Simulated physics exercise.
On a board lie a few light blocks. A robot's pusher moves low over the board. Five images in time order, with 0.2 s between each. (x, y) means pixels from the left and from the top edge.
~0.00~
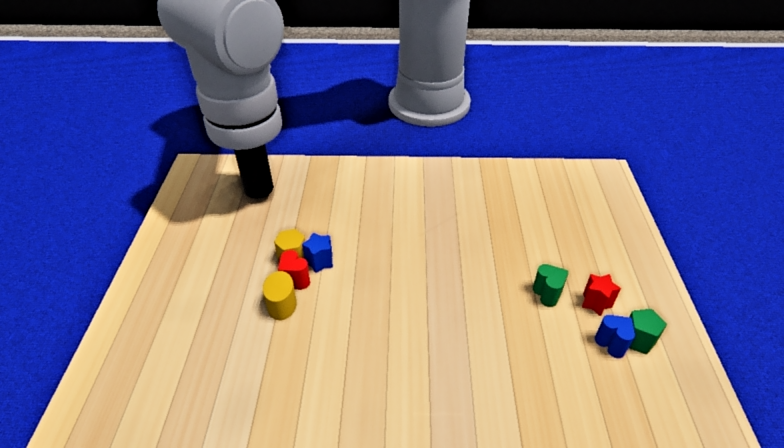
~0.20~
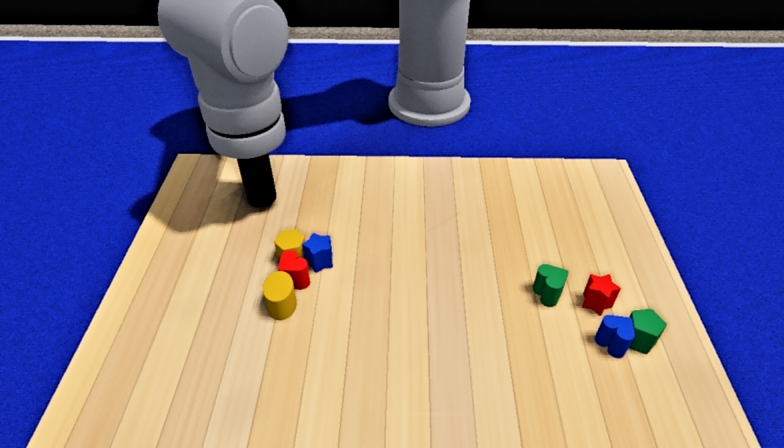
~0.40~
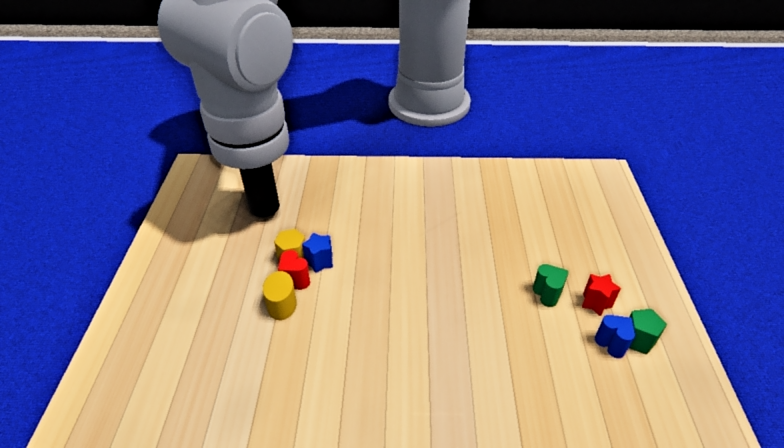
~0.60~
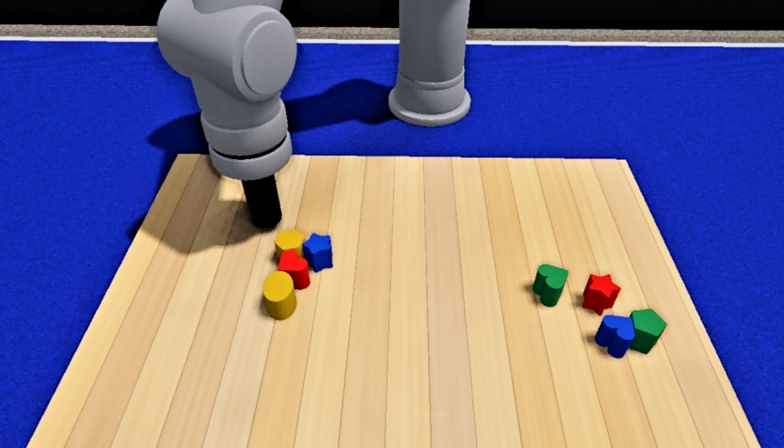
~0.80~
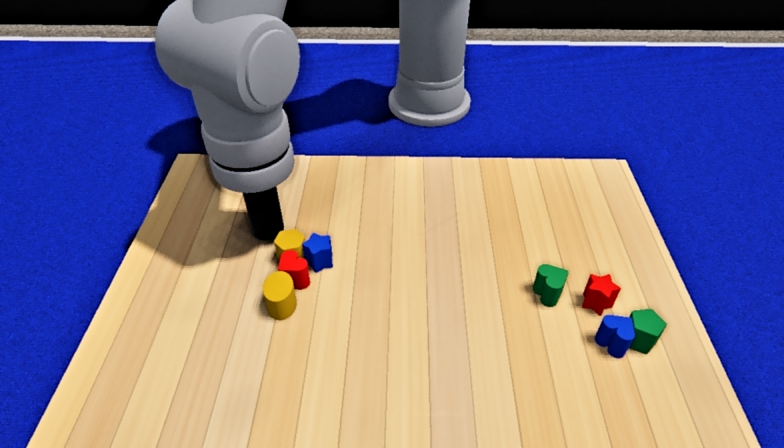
A grey robot arm with a black pusher tip reaches over the upper left of a pale wooden board on a blue surface, seen from a fixed, raised viewpoint. Two yellow blocks, a red one and a blue star cluster left of centre, while two green blocks, a red star and a blue block sit at right. The pusher moves slowly toward the viewer and slightly right, nearing the upper yellow block, while every block stays still.
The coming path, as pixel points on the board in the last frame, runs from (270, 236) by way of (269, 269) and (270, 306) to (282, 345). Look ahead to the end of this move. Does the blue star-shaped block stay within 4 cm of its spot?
Yes
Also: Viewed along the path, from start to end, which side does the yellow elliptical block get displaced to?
The answer is left.
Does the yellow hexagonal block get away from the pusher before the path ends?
I expect so.
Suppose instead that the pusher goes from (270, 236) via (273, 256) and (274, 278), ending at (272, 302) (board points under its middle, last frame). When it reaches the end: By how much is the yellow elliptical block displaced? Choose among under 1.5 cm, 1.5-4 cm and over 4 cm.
Medium: 1.5 to 4 cm.
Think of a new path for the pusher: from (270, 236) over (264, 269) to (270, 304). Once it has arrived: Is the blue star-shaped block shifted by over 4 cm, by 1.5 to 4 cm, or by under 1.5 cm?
The answer will be the short band, under 1.5 cm.
On the path given first. One third of the way, pusher (267, 262); yellow hexagonal block (297, 241), turned 15° anticlockwise; red heart block (295, 265), turned 25° clockwise; blue star-shaped block (326, 242).
Two thirds of the way, pusher (269, 300); yellow elliptical block (287, 309), turned 20° anticlockwise; yellow hexagonal block (297, 241), turned 15° anticlockwise; red heart block (297, 267); blue star-shaped block (326, 242).
At the end, pusher (281, 339); yellow elliptical block (314, 339), turned 70° anticlockwise; yellow hexagonal block (297, 241), turned 15° anticlockwise; red heart block (297, 267); blue star-shaped block (326, 242).
